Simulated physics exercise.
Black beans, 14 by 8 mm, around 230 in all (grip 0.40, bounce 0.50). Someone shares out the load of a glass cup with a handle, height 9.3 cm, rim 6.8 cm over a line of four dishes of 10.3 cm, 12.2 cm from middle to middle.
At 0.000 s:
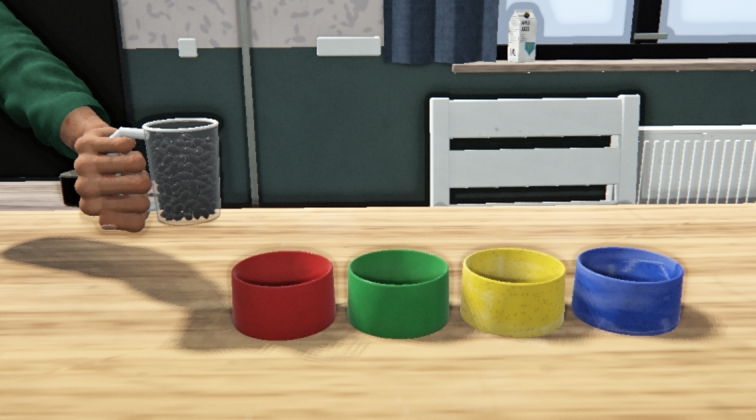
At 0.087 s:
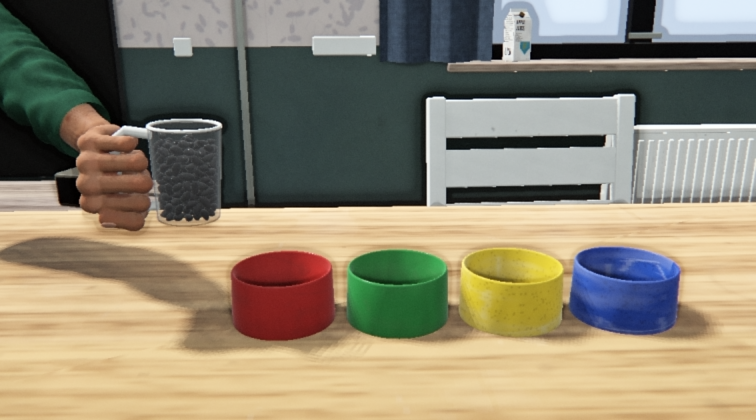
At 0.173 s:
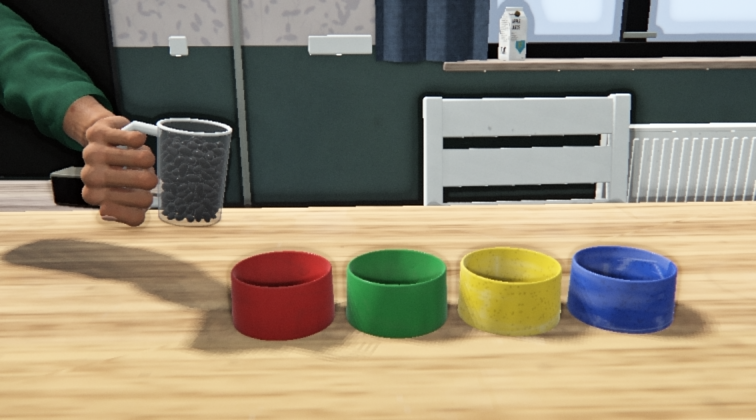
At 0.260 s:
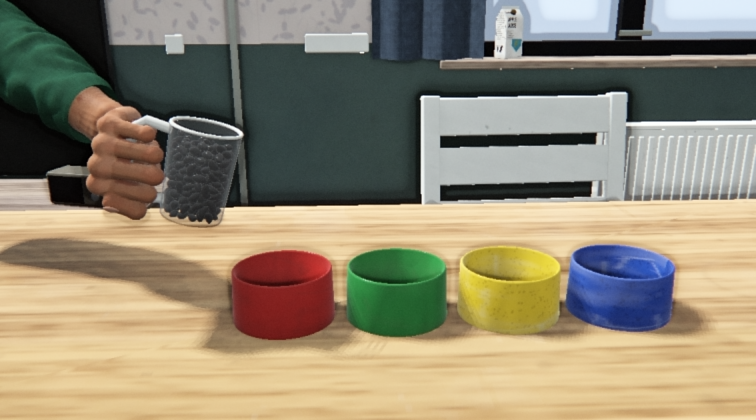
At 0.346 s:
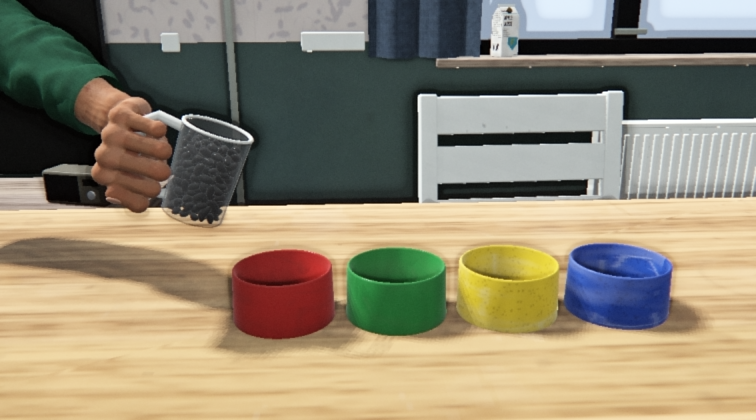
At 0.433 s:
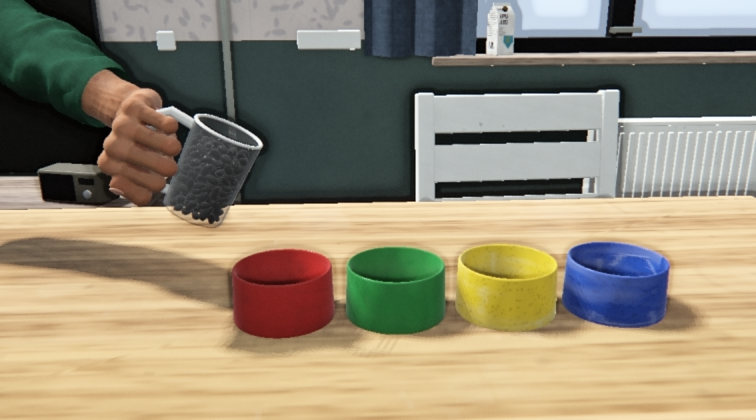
A hand in a green sleeve held a clear cup of black beans upright beside red, green, yellow and blue dishes on a wooden table, then tilted it rightward while moving it slightly right.
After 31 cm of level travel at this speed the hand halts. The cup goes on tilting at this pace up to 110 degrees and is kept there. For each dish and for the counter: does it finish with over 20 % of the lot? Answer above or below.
Red dish: Below; blue dish: Below; green dish: Above; yellow dish: Below; on the counter: Below.
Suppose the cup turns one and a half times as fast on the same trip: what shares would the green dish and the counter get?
Then: Green 40; counter 40.
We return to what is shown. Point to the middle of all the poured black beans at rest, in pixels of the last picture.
At about (394, 297).
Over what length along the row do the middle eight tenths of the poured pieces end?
Roughly 8 cm.
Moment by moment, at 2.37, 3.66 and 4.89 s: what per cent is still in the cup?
In turn: 5, 0, 0.
After 2.37 s, tilt 110 degrees; cup holds 5 %, green 80 %.
Then, at 3.66 s, tilt 110 degrees; cup holds 0 %, green 85 %.
After 4.89 s, tilt 110 degrees; cup holds 0 %, green 85 %.
By 5.2 s all is still; red 0 %, blue 0 %, green 85 %, yellow 0 %, counter 15 %.
